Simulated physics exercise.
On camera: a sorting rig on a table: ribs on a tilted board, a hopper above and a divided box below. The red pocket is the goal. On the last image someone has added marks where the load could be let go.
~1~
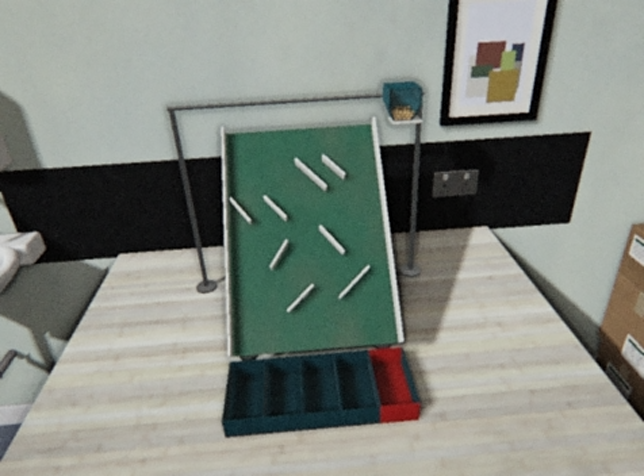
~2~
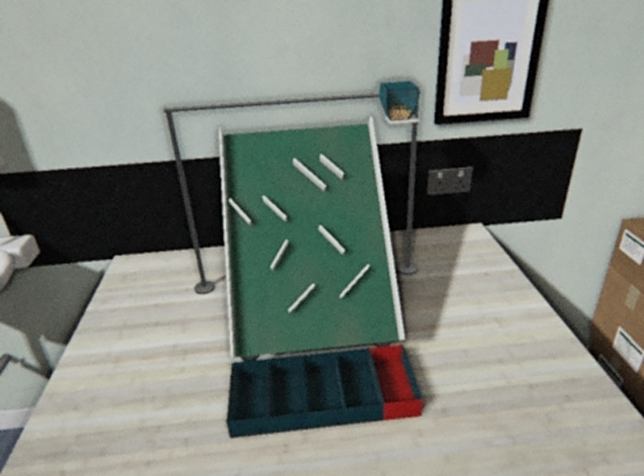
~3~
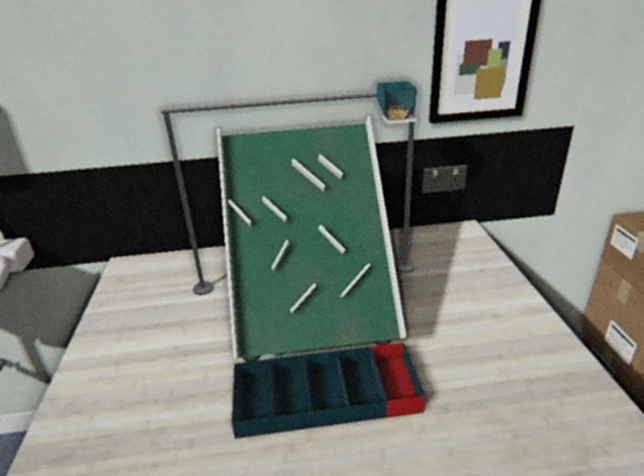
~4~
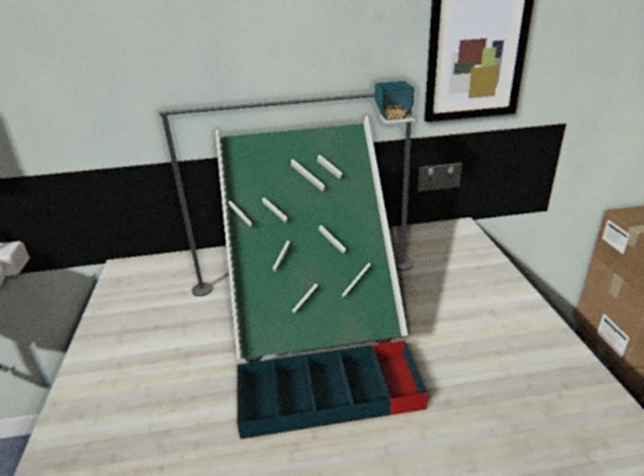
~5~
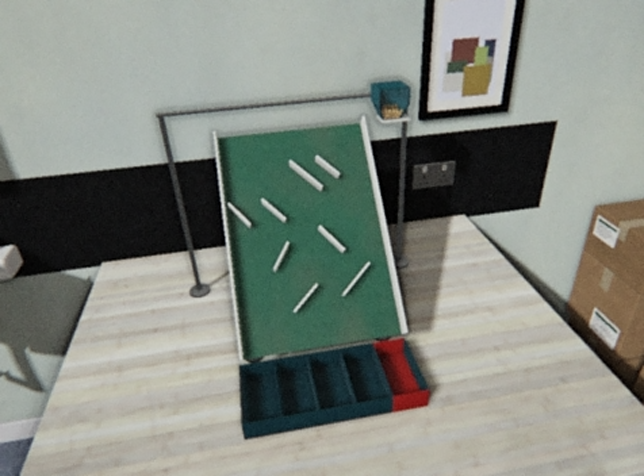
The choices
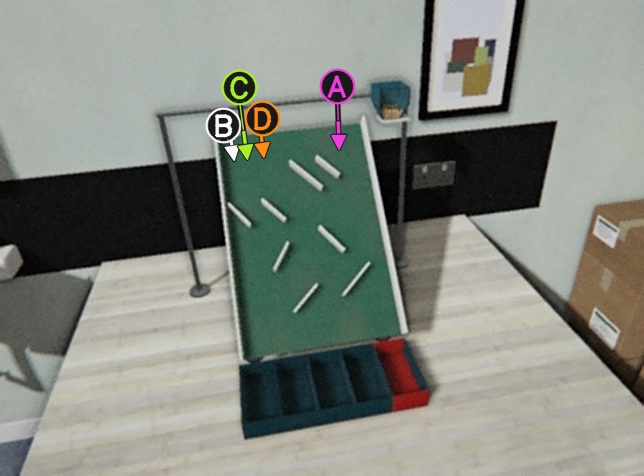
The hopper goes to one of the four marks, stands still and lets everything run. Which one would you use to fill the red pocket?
A.
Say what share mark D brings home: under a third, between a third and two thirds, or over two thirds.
It is under a third.
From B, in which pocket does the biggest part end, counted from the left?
The first.
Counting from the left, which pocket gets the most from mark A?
It is the fifth one.
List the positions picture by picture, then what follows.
Hopper at (402, 112), dried chickpeas, door shut, in the first frame.
Ribs (294, 159) to (325, 186), (321, 155) to (343, 174), (230, 199) to (250, 221), in the second frame.
Ribs (263, 197) to (286, 218), (273, 268) to (288, 241), (320, 226) to (344, 250), in the third frame.
Ribs (293, 311) to (317, 284), (344, 295) to (370, 263), in the fourth frame.
Red pocket at (411, 400), number 5 of 5 from the left, in the fifth frame.
On the marked copy, mark A meets the board at (338, 144); mark B meets the board at (233, 155); mark C meets the board at (246, 154); mark D meets the board at (263, 152).
Choosing A, most in the red pocket, about a quarter in other pockets, a stray few outside the box.
Choosing B, none in the red pocket, nearly all in other pockets, a small part held on the board.
Choosing C, none in the red pocket, nearly all in other pockets.
Choosing D, a stray few in the red pocket, nearly all in other pockets, a stray few outside the box.
